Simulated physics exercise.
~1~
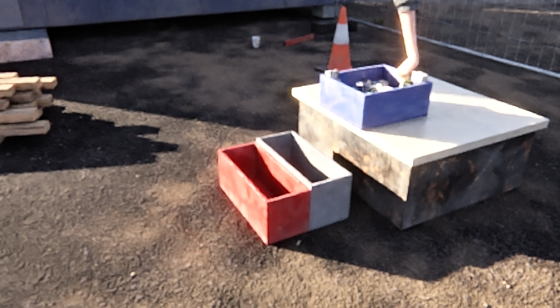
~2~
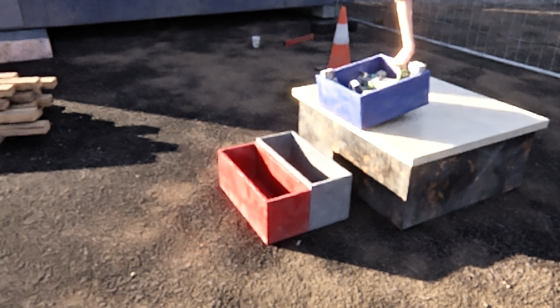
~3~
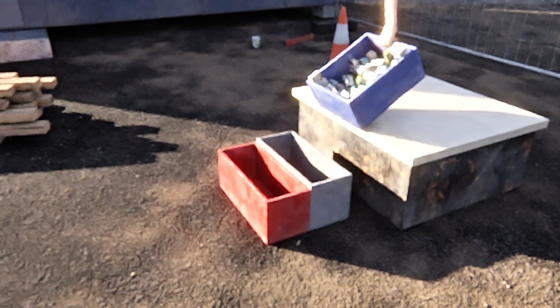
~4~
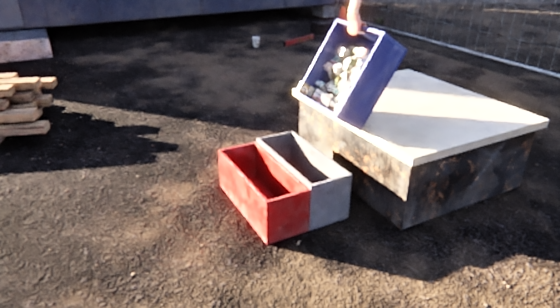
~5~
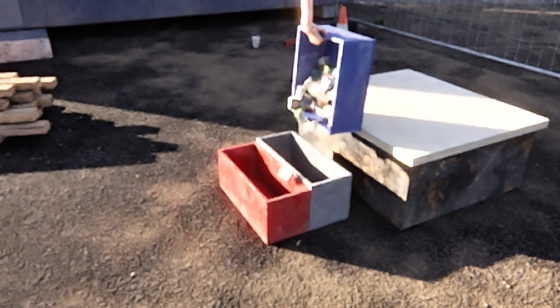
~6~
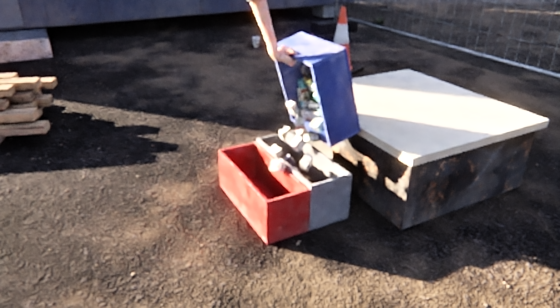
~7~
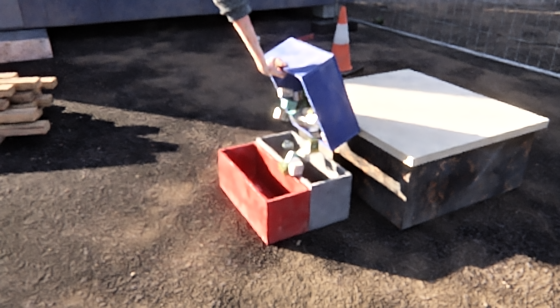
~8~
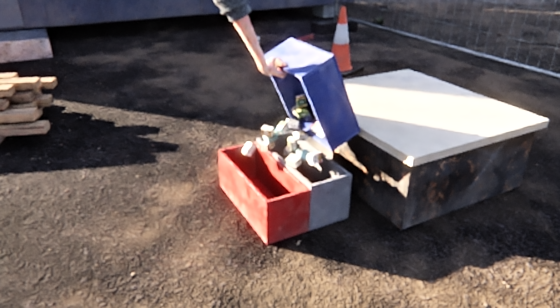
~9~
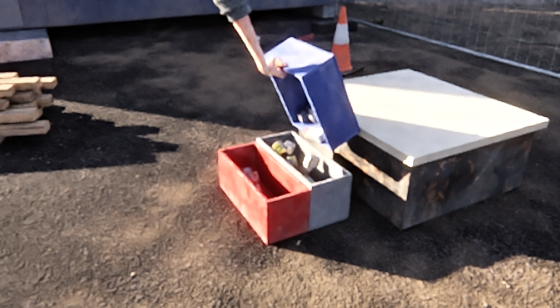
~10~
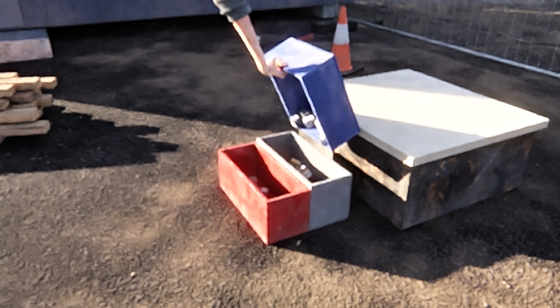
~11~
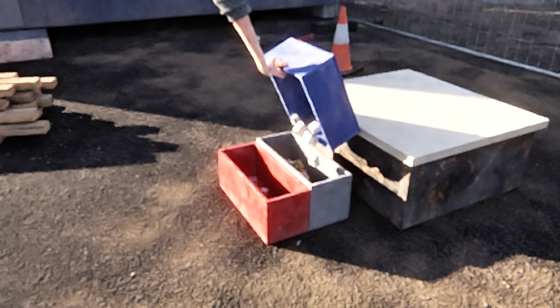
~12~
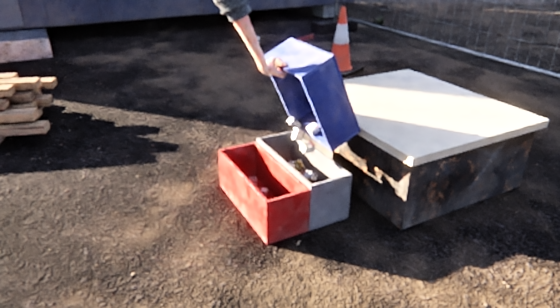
Hand tipping a blue crate off a bench, spilling small pale pieces into grey and red bins, then holding it tilted above.
